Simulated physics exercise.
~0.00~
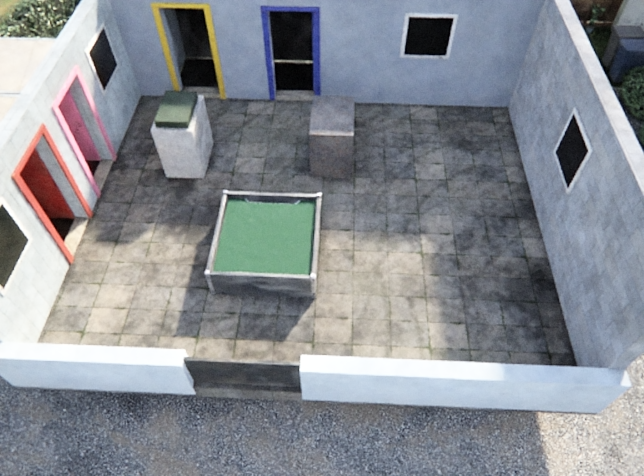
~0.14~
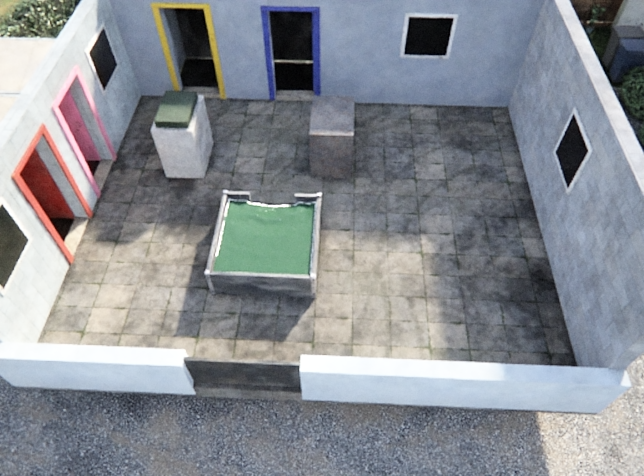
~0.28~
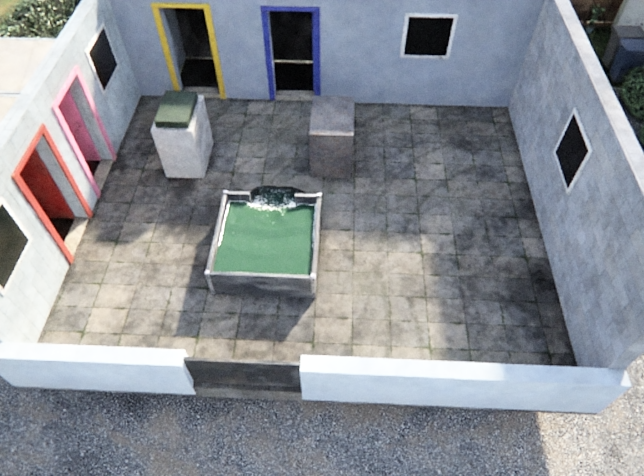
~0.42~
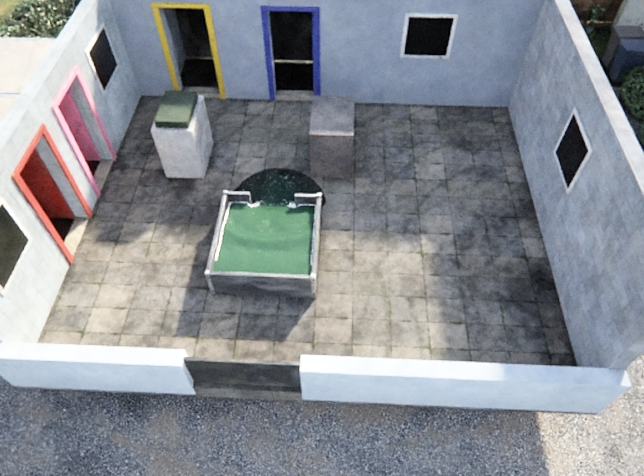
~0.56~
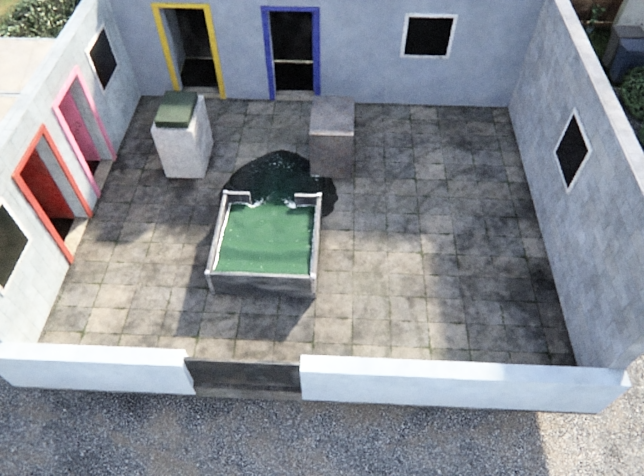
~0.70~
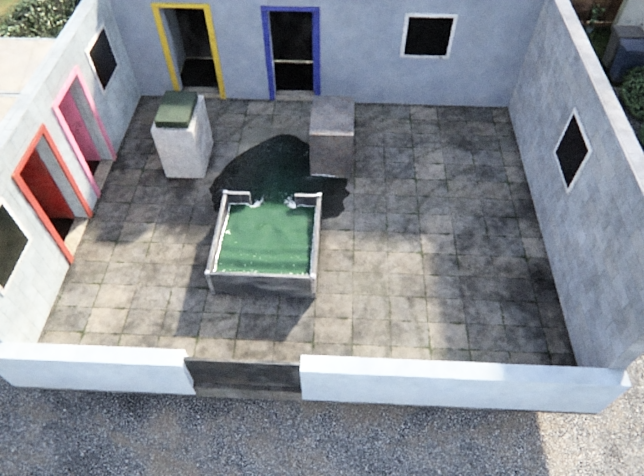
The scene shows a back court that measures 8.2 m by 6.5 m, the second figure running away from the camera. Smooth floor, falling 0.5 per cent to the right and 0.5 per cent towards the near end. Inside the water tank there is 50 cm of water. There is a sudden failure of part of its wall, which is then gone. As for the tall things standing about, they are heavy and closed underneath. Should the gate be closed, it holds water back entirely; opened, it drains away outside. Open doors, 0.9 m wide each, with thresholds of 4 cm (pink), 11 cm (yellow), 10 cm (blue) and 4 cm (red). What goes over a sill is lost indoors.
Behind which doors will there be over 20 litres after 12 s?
At the end, the pink door will not let too much through; the yellow door will not let too much through; the blue door will let too much through; the red door will not let too much through.
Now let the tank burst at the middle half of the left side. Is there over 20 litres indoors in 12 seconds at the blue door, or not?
Compared with the limit, blue is less.
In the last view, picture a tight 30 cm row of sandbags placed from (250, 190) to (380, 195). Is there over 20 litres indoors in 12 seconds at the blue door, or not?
Blue: Within it.
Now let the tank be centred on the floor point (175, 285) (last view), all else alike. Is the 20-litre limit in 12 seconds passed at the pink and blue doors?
Well, pink ends up beyond the mark and blue ends up inside the mark.
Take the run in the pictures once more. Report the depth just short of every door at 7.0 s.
Door by door in cm, pink shows 3, yellow shows 4, blue shows 6, red shows 2.
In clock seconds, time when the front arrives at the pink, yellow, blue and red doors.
Pink = 4.5 s, yellow = 2.0 s, blue = 1.1 s, red = 5.5 s.
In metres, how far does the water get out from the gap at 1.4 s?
Some 3.6 metres from the gap.
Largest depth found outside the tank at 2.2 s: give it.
Up to some 22 cm.
After 1.4 s water covers 15 % of the floor and is deepest (24 cm) near (277, 209); pink door not reached, yellow door not reached, blue door 5 cm at the sill, 0 L in, red door not reached.
After 2.2 s water covers 20 % of the floor and is deepest (22 cm) near (292, 100); pink door not reached, yellow door 9 cm at the sill, 0 L in, blue door 19 cm at the sill, 24 L in, red door not reached.
After 3.5 s water covers 25 % of the floor and is deepest (15 cm) near (284, 100); pink door not reached, yellow door 9 cm at the sill, 2 L in, blue door 14 cm at the sill, 72 L in, red door not reached.
After 7.0 s water covers 55 % of the floor and is deepest (8 cm) near (137, 127); pink door 3 cm at the sill, 0 L in, yellow door 4 cm at the sill, 2 L in, blue door 6 cm at the sill, 85 L in, red door 2 cm at the sill, 0 L in.
After 12.0 s water covers 75 % of the floor and is deepest (6 cm) near (550, 388); pink door 2 cm at the sill, 0 L in, yellow door 3 cm at the sill, 2 L in, blue door 4 cm at the sill, 85 L in, red door 2 cm at the sill, 0 L in.
